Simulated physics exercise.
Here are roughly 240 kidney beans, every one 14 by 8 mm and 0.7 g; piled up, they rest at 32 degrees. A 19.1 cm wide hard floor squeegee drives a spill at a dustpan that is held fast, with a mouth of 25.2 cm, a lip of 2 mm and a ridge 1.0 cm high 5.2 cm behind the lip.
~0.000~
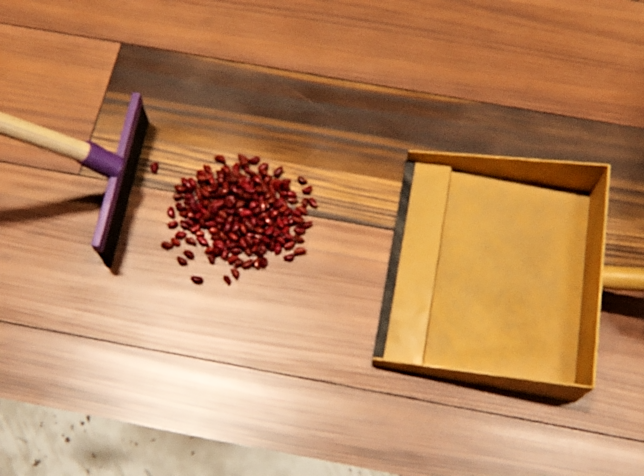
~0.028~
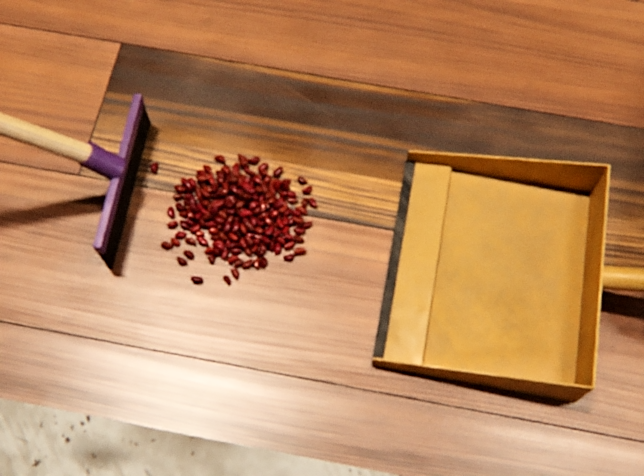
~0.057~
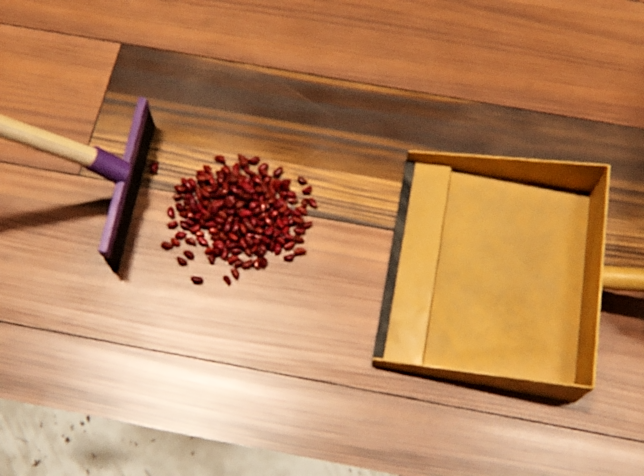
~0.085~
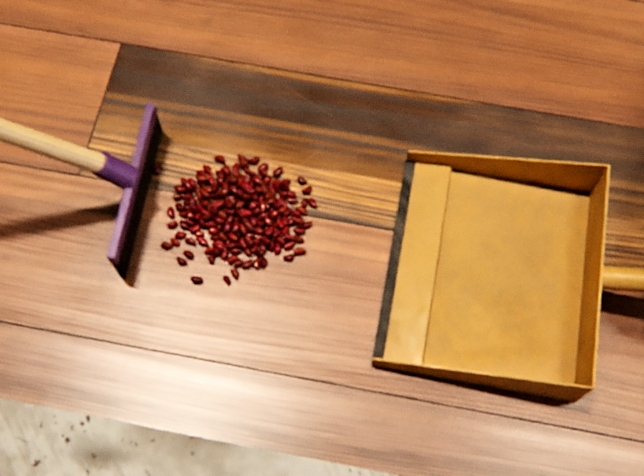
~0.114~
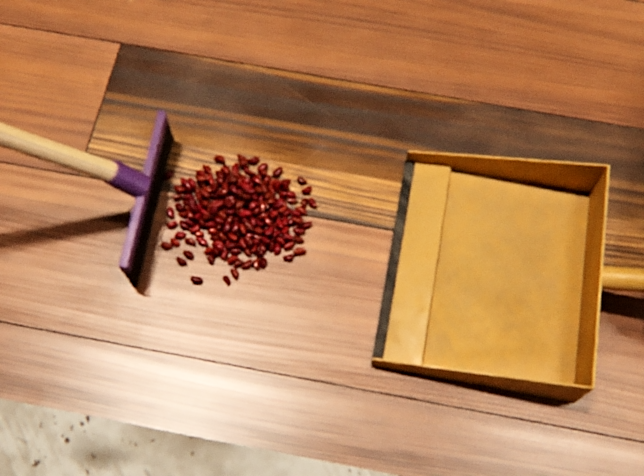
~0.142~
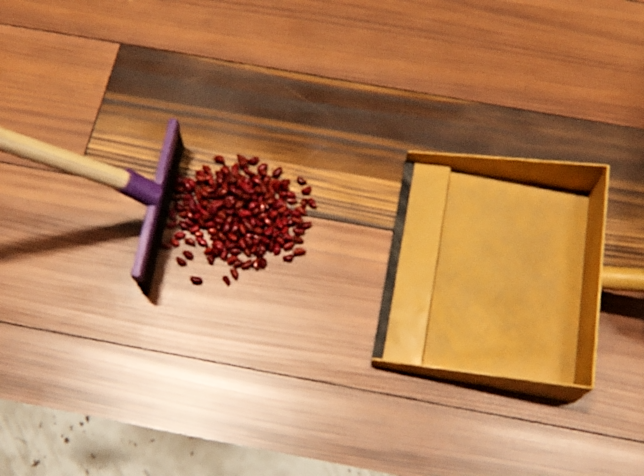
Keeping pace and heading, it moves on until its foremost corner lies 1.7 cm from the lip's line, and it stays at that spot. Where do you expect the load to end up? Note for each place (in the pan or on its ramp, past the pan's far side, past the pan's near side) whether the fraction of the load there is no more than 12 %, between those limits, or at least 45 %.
In the pan or on its ramp: Between the limits; past the pan's far side: No more than 12 %; past the pan's near side: No more than 12 %.
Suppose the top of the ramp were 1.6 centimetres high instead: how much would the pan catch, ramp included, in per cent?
I'd guess close to 20 per cent.
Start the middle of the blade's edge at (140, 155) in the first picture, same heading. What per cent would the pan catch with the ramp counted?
I'd put it at around 45 per cent.
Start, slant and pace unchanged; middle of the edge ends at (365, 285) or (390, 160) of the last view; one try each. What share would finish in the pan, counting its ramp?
About 55 and 35 per cent.
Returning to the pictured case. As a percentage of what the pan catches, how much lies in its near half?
Some 90 per cent.
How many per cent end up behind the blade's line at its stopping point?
I'd put it near 45 in a hundred.
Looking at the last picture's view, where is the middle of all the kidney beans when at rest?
Look around (379, 246) in the last picture.
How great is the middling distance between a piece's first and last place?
14 cm or thereabouts.
After 0.36 s, middle of the blade 14 cm from the lip; 0 % over the lip, far side 0 %, near side 0 %.
After 0.51 s, middle of the blade 6 cm from the lip; 0 % over the lip, far side 0 %, near side 5 %.
After 0.78 s, middle of the blade 2 cm from the lip; 30 % over the lip, far side 0 %, near side 5 %.
By 2.7 s all is still; pan 30 %, far side 0 %, near side 5 %, in front of the lip or behind the blade 65 %.
